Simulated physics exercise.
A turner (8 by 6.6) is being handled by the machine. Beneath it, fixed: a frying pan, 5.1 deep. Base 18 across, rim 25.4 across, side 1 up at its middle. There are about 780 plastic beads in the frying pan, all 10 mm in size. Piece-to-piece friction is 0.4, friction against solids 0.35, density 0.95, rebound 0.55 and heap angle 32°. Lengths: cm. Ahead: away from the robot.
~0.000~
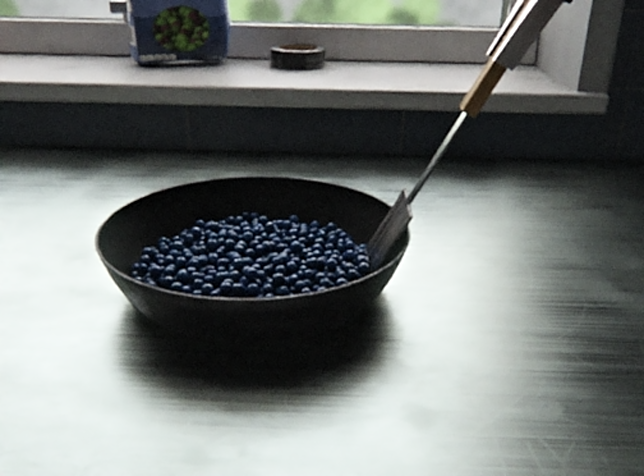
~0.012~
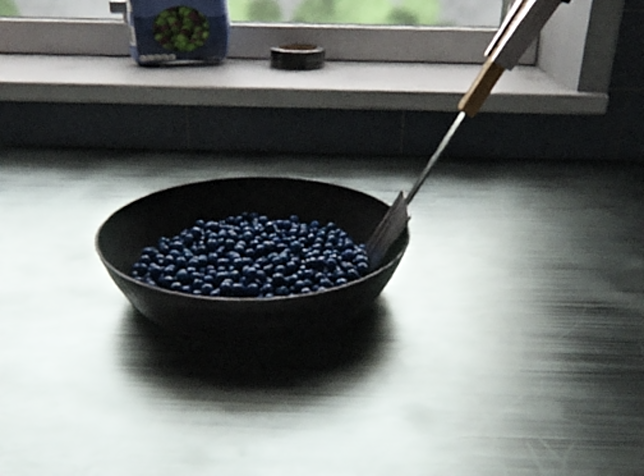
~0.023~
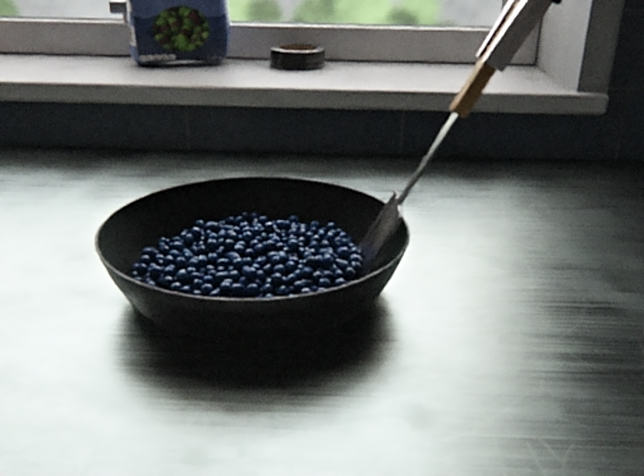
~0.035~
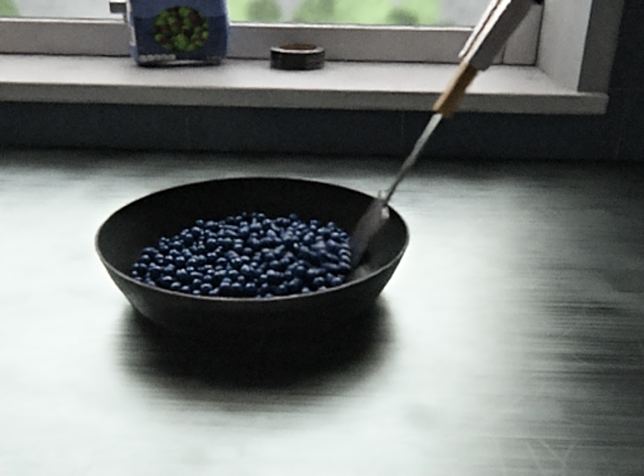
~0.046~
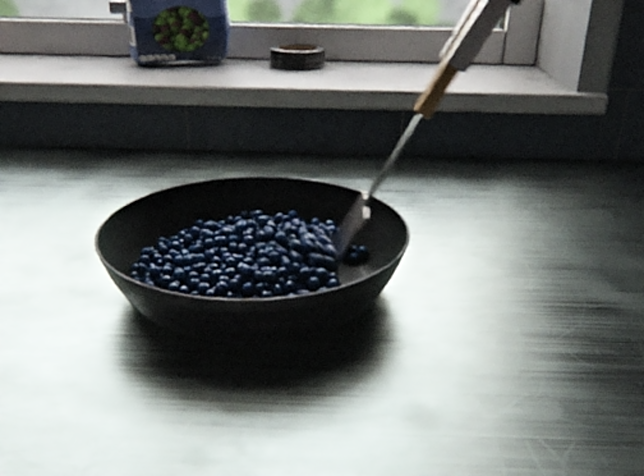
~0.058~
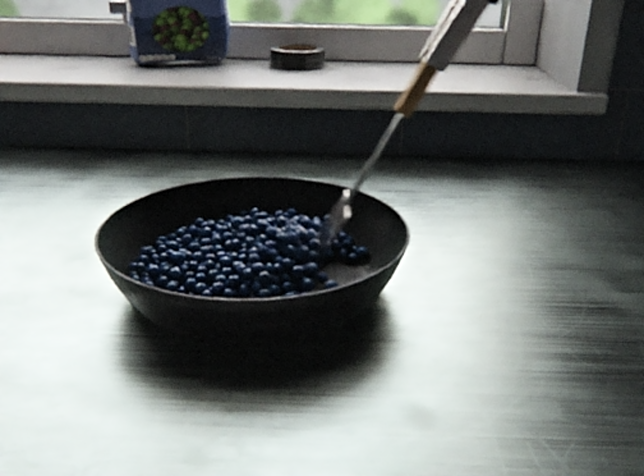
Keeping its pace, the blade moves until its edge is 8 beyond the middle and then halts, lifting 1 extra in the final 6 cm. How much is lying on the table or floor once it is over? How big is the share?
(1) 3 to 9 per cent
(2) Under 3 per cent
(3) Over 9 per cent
The answer is 3.
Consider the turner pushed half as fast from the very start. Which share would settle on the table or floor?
About 5 in a hundred.
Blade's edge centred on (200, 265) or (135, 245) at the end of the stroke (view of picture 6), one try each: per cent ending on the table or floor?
10 % and 30 %.
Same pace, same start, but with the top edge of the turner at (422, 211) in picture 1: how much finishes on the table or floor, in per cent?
Around 10 percent ends up on the table or floor.
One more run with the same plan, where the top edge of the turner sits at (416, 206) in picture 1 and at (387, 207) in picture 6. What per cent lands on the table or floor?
Near 0 in a hundred.
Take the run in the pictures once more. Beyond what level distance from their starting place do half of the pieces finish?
About 3 cm.
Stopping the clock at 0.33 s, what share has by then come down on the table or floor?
It works out to about 10 in a hundred.
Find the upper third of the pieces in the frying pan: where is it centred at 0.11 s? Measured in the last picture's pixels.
I'd say close to (213, 243).
After 0.09 s, sloping 62°, highest piece 8 above the table; 781 in the frying pan.
After 0.11 s, sloping 62°, highest piece 9 above the table; 781 in the frying pan.
After 0.33 s, sloping 62°, highest piece 11 above the table; 665 in the frying pan, 82 on the table or floor, 34 on the blade or in flight.
After 1.38 s, sloping 62°, highest piece 5 above the table; 665 in the frying pan, 116 on the table or floor.
In the end, 665 in the frying pan, 116 on the table or floor. That is 15 % on the table or floor.
